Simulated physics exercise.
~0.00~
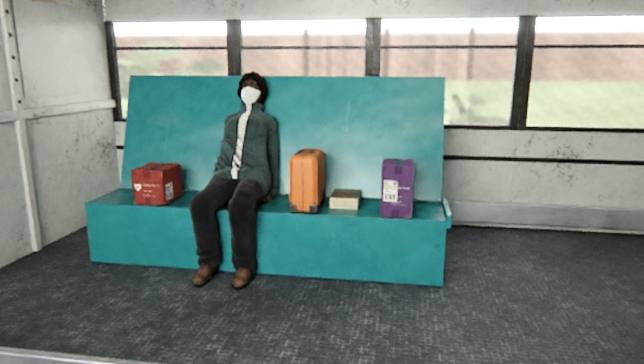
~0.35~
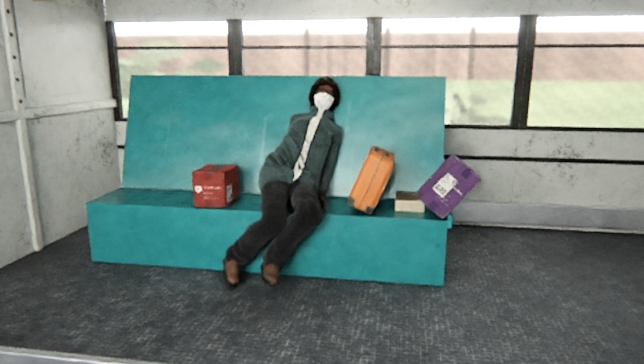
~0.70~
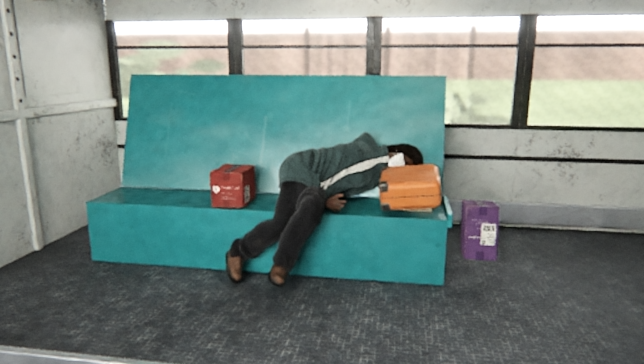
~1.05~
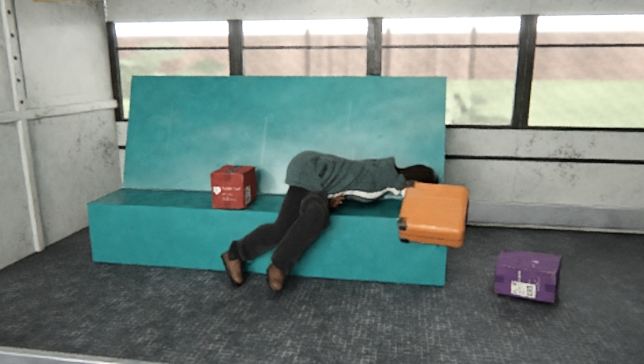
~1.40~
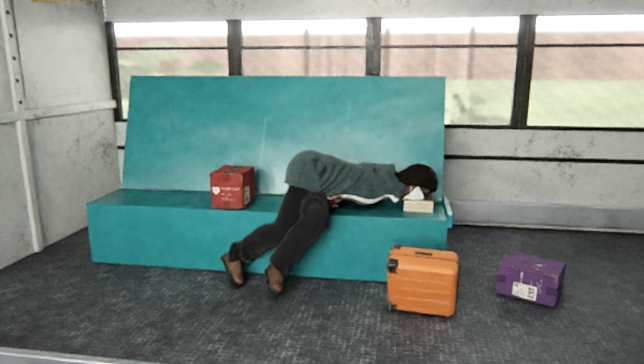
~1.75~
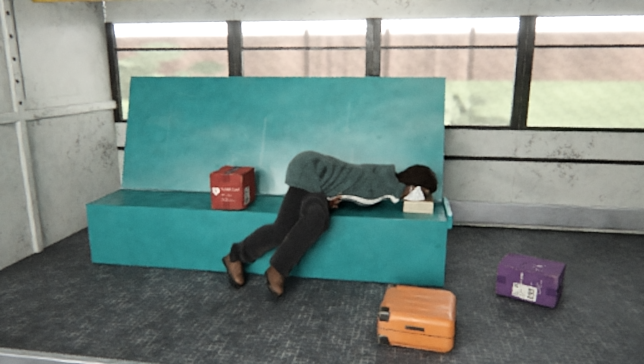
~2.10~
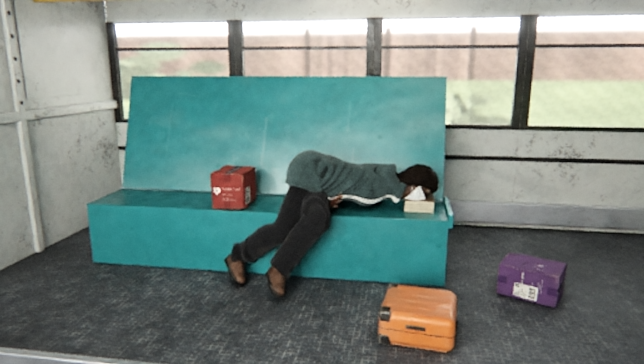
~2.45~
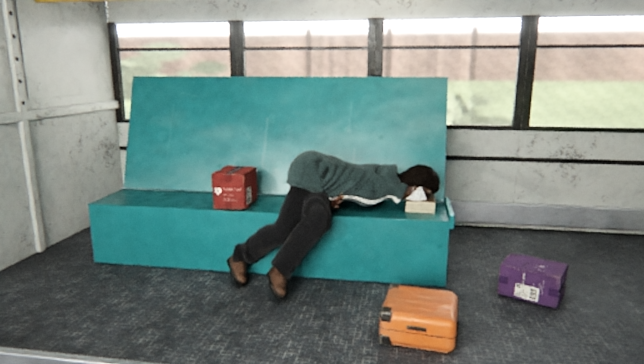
On a teal bench inside a tram, a masked passenger slumps right among sliding luggage, toppling onto the seat as a purple pack and then an orange case fall to the floor; the red holdall and small box stay beside the limp figure.
